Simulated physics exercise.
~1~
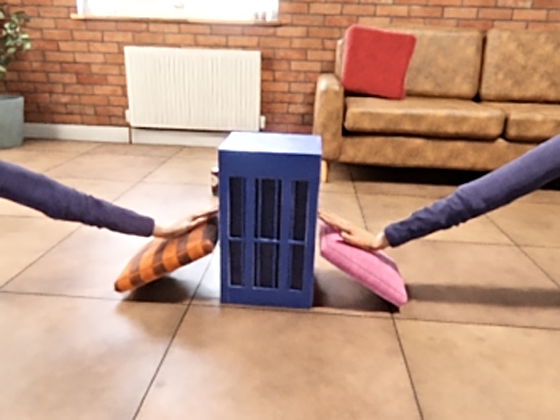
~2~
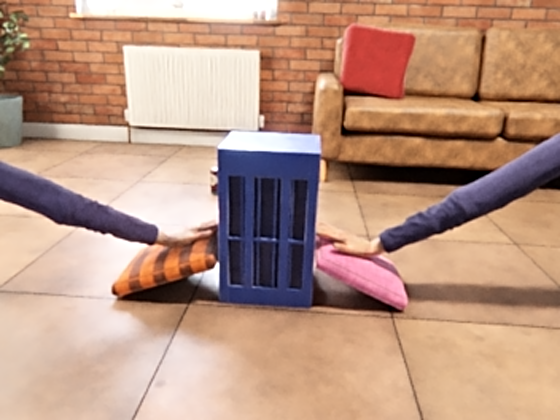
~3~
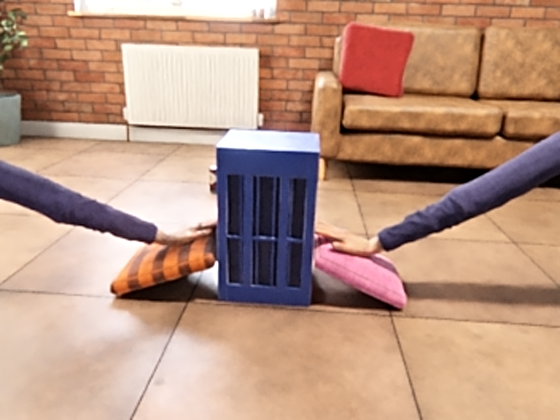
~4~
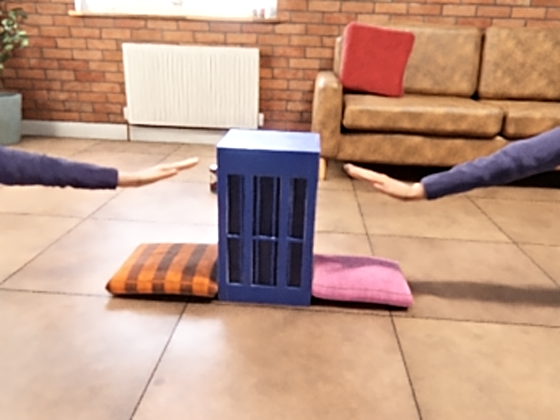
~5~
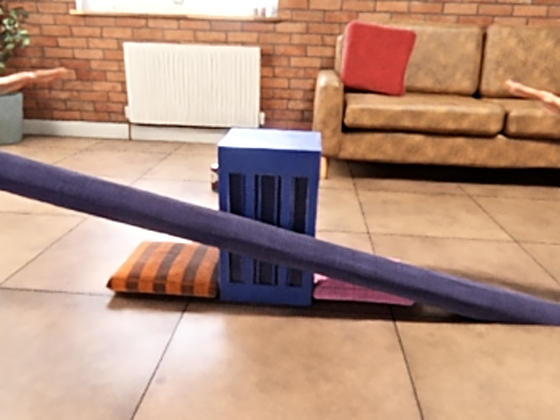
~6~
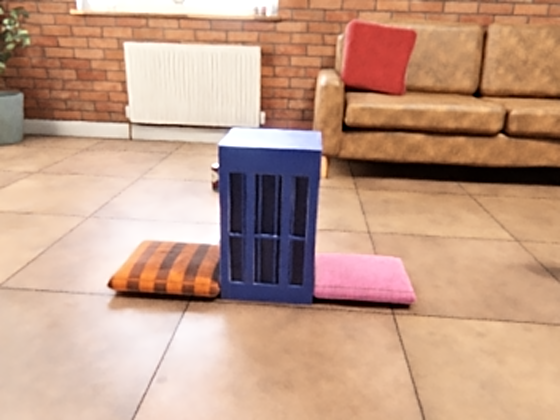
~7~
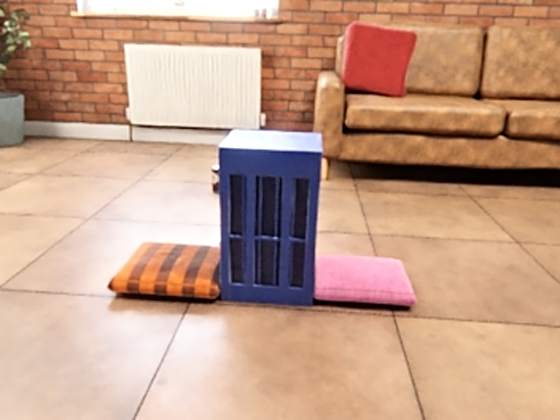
In a room with a tiled floor, a brick wall, a white radiator and a tan sofa holding a red cushion, a slightly swaying camera looks toward a blue crate standing upright. Two hands in dark blue sleeves reach in from either side, holding an orange and brown striped cushion against its left and a pink soft bag against its right. Both lean at a slant and sink a little under the hands. The hands let go and draw back, and both slump down. A dark sleeve sweeps across the view, then the cushion and bag lie flat beside the unmoved crate.
